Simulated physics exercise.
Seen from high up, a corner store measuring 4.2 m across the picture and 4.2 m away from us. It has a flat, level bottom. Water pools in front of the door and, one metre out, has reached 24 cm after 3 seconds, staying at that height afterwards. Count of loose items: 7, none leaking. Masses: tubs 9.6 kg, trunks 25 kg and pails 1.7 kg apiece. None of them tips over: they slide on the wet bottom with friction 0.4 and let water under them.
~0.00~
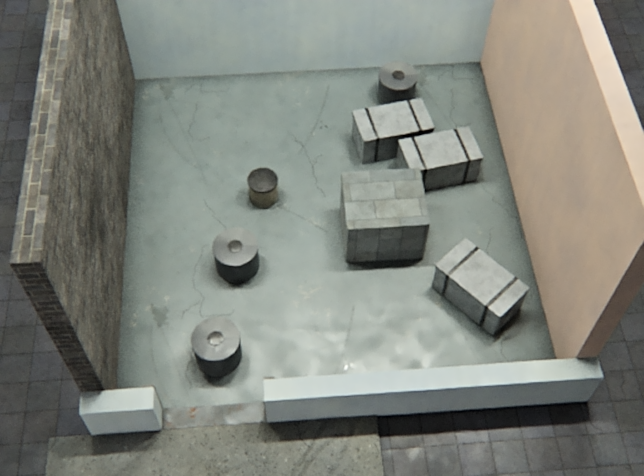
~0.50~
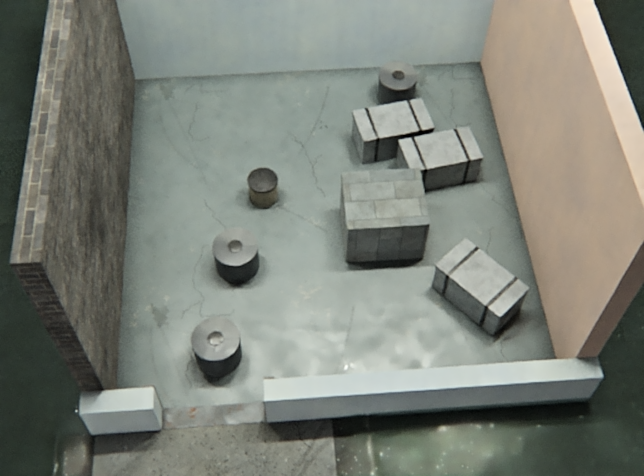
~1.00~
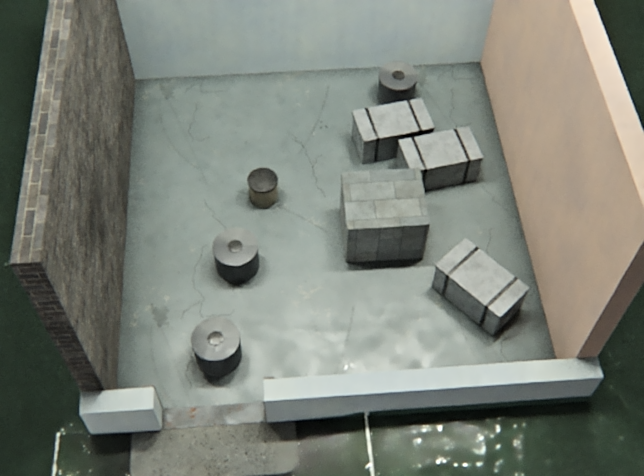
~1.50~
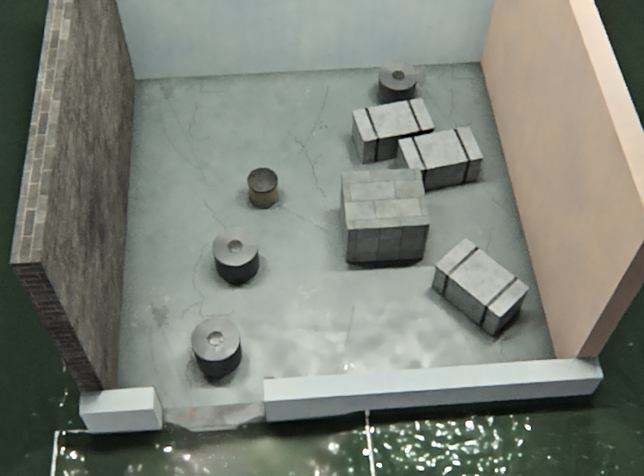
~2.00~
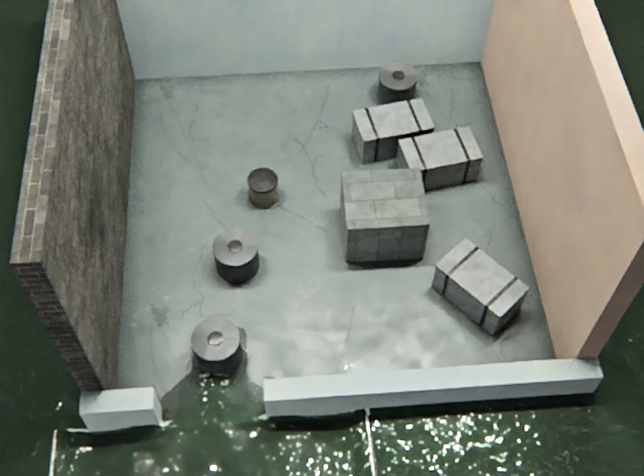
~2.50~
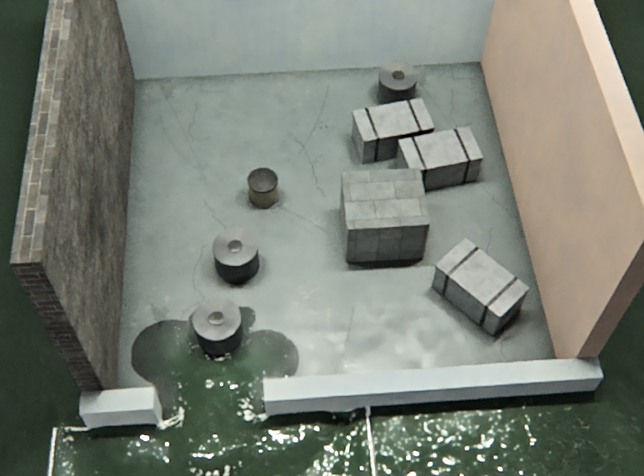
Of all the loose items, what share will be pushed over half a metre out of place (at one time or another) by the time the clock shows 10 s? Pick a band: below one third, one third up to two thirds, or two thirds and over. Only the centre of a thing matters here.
The share is one third up to two thirds.
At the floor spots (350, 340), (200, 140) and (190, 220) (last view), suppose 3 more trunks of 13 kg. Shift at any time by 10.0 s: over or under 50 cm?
Result, in listed order: Not exceeded / exceeded / exceeded.
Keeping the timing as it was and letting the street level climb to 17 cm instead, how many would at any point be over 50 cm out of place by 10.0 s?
Result: 3.
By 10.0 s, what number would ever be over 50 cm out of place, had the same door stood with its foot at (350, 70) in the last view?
In that case the number is 7.
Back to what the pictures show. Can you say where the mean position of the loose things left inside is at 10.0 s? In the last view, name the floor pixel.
Close to pixel (428, 150).
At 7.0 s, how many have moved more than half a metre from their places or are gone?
I count 3 of them.
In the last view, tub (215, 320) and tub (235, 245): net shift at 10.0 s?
400 cm and 300 cm respectively.
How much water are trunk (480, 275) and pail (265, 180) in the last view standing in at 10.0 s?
Depths: Near 5 cm, then near 14 cm.
After 3.5 s 1 of 7 are over 50 cm from their spots; 0 afloat.
After 4.5 s 2 of 7 are over 50 cm from their spots; 0 afloat.
After 7.0 s 3 of 7 are over 50 cm from their spots; 3 afloat.
After 10.0 s 4 of 7 are over 50 cm from their spots, and 4 have been at some point; 6 afloat.
